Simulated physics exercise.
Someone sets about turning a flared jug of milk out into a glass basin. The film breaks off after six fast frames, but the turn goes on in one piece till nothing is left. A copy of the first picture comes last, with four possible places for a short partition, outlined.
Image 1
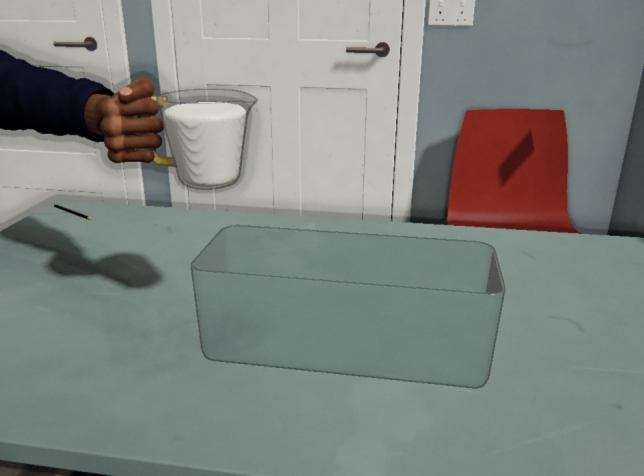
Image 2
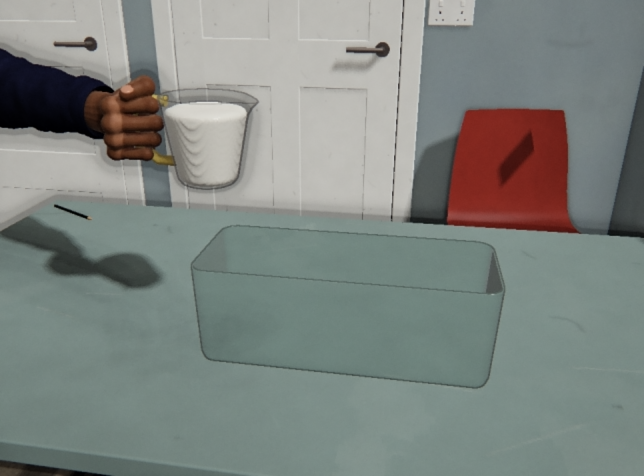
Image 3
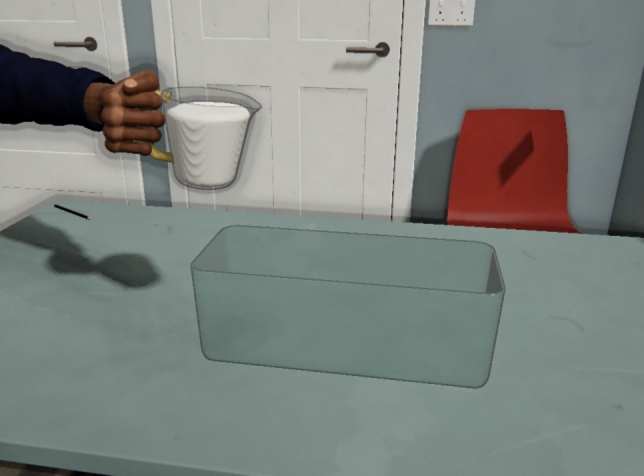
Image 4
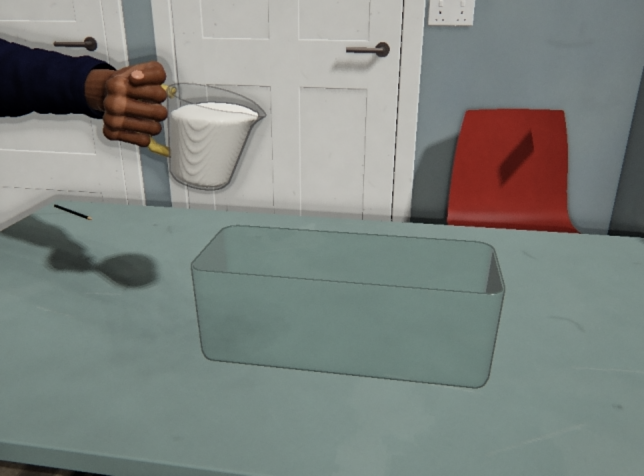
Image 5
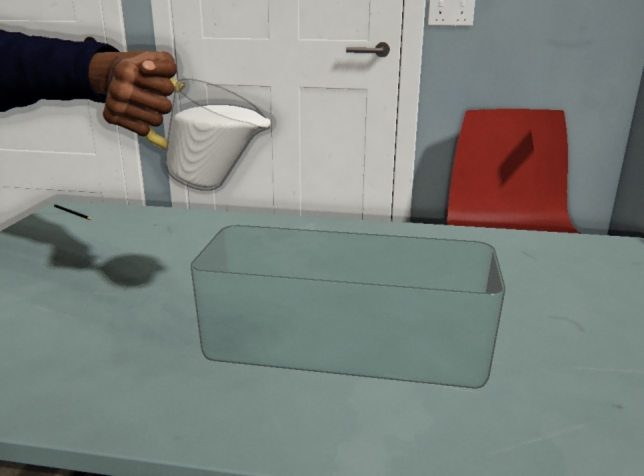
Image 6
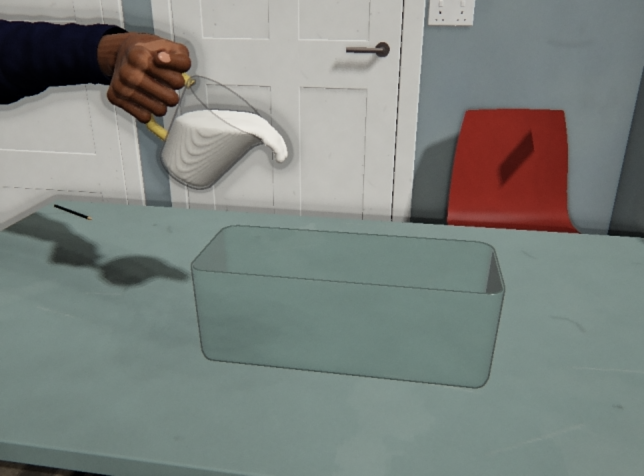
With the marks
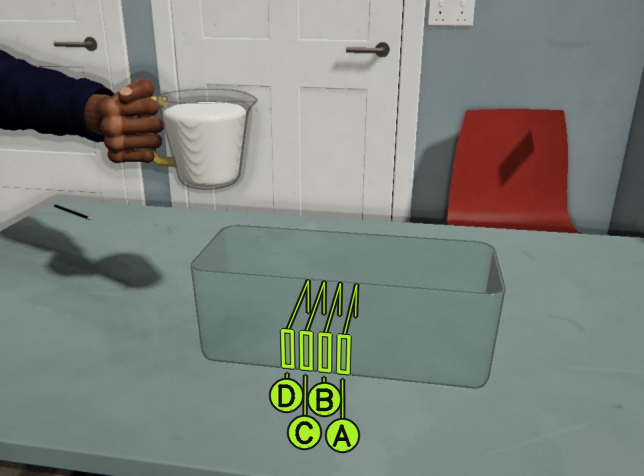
We see a hand holding a flared jug of milk upright above a teal table with a clear glass basin, then gradually tilting it to the right until milk slips over the lip and curls downward in a short stream.
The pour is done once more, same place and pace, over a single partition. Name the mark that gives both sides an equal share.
Use place C.
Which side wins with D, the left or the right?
The right one.
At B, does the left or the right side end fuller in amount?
The left one.
In lime, A at (342, 379); B at (323, 377); C at (305, 375); D at (287, 373).
For place A, about 95 % ends left of the wall and 4 % right of it.
For place B, about 86 % ends left of the wall and 12 % right of it.
For place C, about 48 % ends left of the wall and 51 % right of it.
For place D, about 16 % ends left of the wall and 83 % right of it.
